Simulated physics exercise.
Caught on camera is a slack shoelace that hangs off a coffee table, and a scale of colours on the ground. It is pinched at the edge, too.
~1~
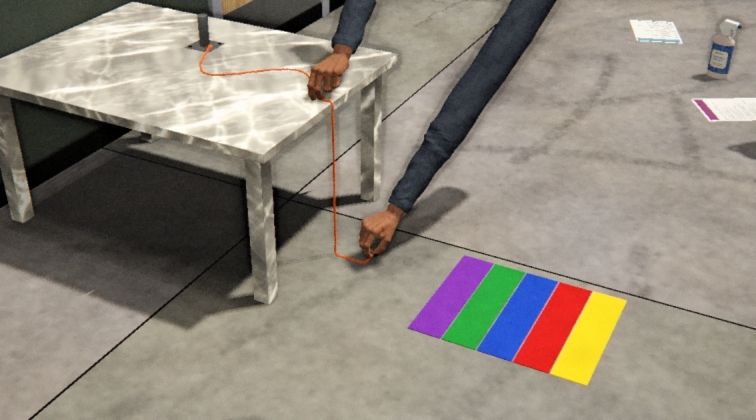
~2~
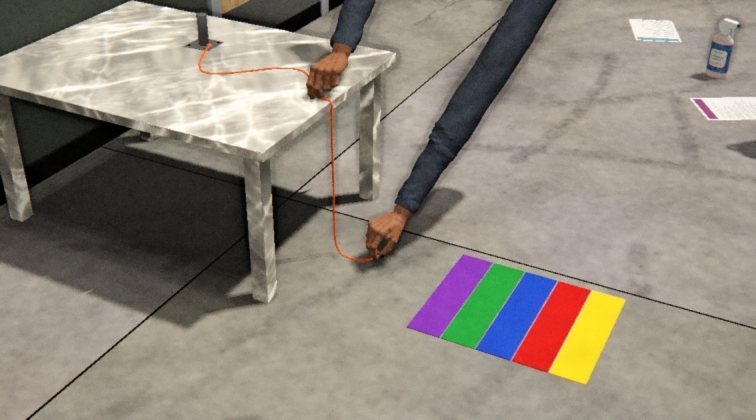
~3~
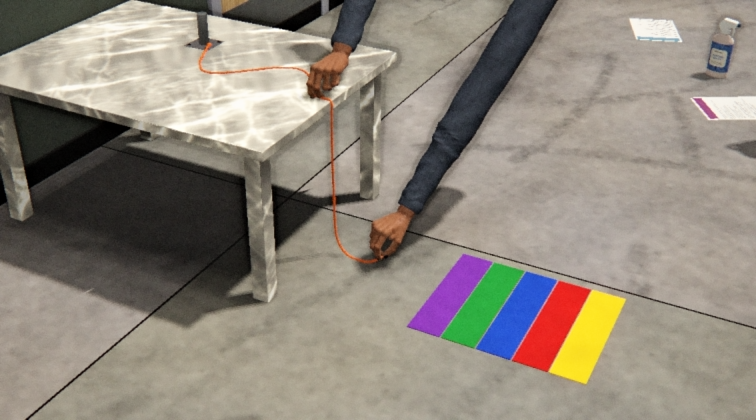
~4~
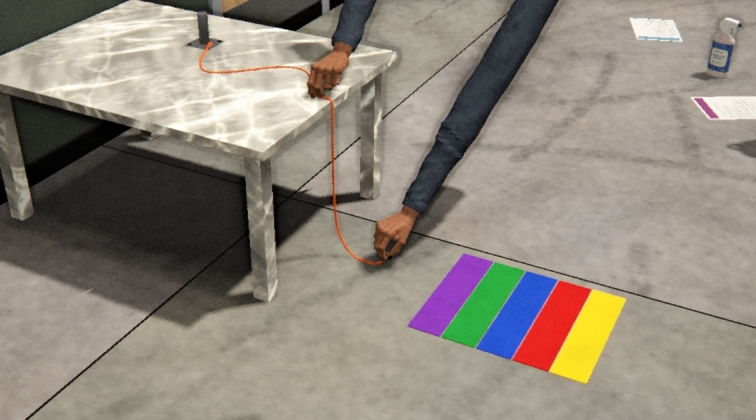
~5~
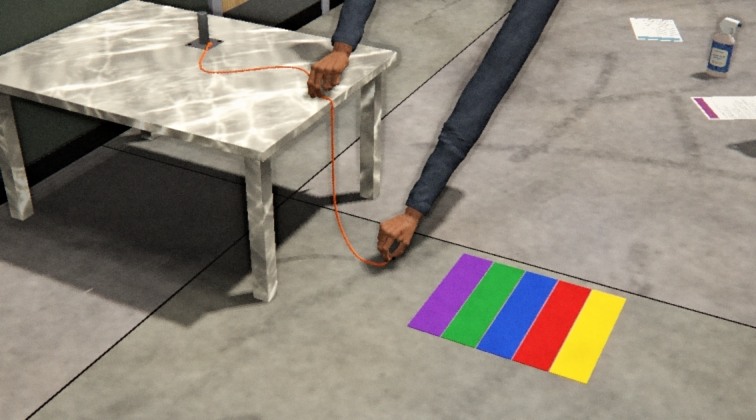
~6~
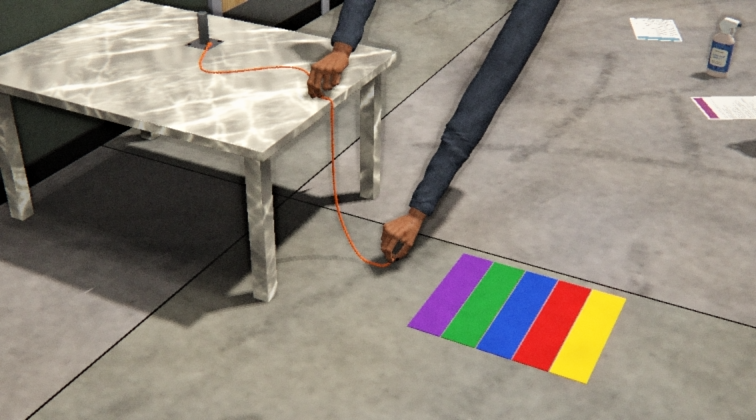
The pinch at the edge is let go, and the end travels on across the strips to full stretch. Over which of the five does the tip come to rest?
Over the red one.
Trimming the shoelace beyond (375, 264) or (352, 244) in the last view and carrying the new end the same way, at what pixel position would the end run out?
In order, around (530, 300) and (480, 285).
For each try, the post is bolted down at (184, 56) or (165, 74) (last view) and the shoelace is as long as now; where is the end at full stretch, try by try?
The places are (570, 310) and (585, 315).
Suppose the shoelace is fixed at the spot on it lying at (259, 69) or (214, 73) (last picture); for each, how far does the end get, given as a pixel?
Roughly (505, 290) and (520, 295).
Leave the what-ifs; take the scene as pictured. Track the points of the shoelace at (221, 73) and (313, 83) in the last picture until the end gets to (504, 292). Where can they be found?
Roughly (275, 65) for one and roughly (348, 118) for the other.
Early on, end near (504, 292); over green.
Midway, end near (541, 303); over red.
At the end of the slack, end near (562, 309); over red. The red one.
